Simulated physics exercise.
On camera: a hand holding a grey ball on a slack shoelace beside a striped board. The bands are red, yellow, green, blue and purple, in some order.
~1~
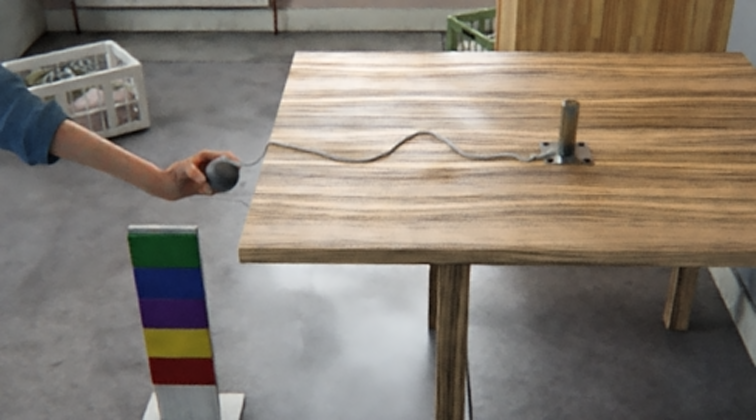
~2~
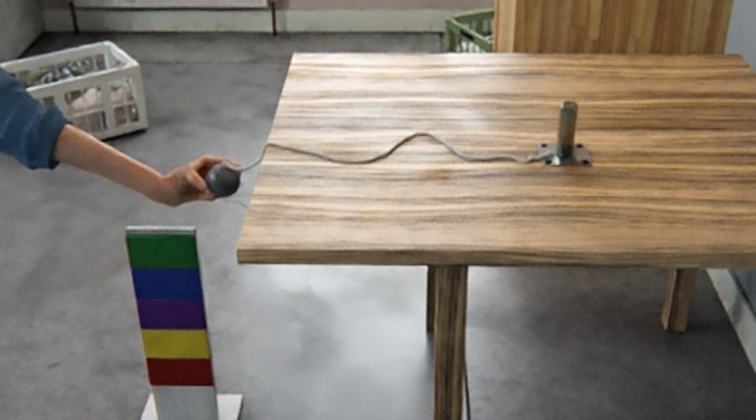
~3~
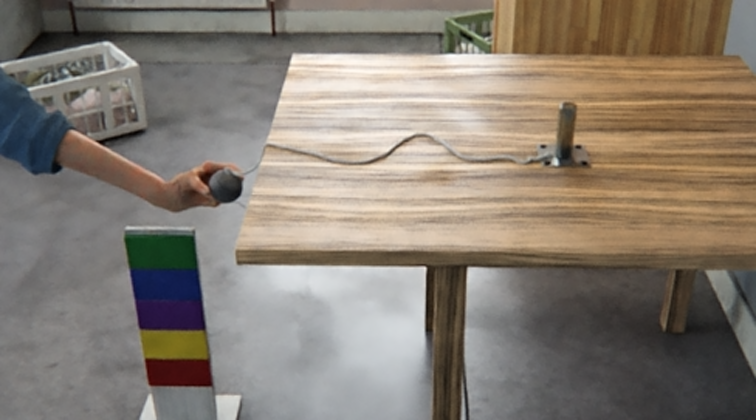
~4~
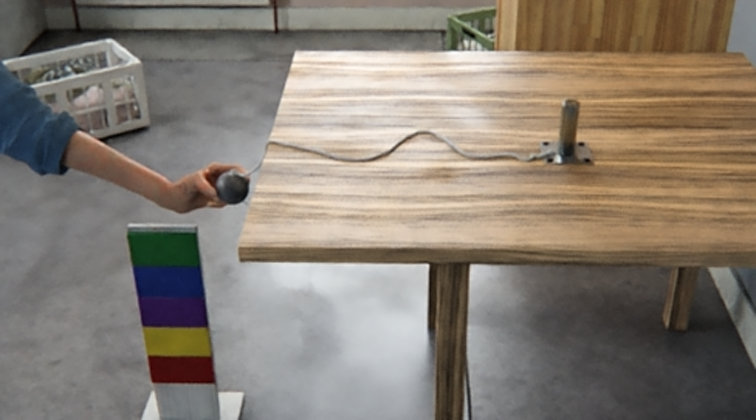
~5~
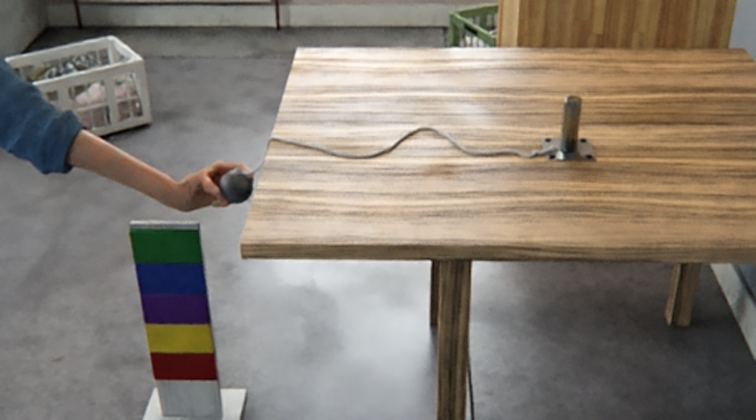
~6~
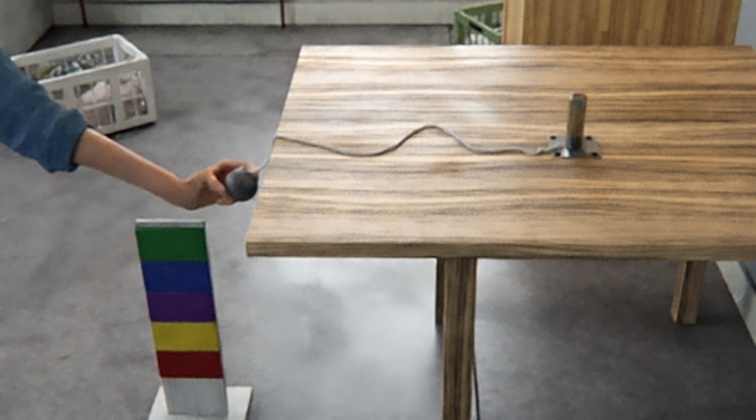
A hand holding a grey ball on a slack shoelace edged slightly to the right beside a wooden table, near a board striped green, blue, purple, yellow and red, while the lace stayed loosely curved.
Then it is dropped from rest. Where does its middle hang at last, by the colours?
At blue.
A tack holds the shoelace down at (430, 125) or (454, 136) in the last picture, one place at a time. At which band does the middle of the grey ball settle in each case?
One after the other, green; green.
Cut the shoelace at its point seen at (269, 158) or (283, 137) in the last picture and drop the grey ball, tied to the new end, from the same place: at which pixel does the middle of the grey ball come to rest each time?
Try by try, around (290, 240) and (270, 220).
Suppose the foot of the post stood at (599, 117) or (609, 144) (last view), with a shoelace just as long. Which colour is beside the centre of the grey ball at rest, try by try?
Taking them in turn: Green; green.
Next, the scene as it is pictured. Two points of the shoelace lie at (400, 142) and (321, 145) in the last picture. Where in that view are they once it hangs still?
About (336, 138), and the other about (275, 167).
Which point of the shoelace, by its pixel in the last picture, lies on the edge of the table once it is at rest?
The one at (349, 153).
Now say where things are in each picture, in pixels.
In the first frame, grey ball (222, 175); green (164, 252); blue (168, 284); purple (173, 315); yellow (177, 344); red (182, 372).
In the second frame, grey ball (223, 181); shoelace through (524, 162) (457, 152) (404, 139) (354, 162) (283, 146).
In the third frame, grey ball (226, 187).
In the fourth frame, grey ball (232, 188); shoelace through (526, 160) (459, 150) (406, 137) (356, 160) (285, 144).
In the fifth frame, grey ball (236, 187).
In the sixth frame, grey ball (241, 185); shoelace through (533, 154) (466, 145) (413, 132) (363, 155) (292, 139).
Soon after, ball near (268, 261); level with green.
Then, ball near (294, 265); level with blue.
Further on, ball near (301, 275); level with blue.
At rest, ball near (282, 275); level with blue. Its centre hangs level with the blue band.
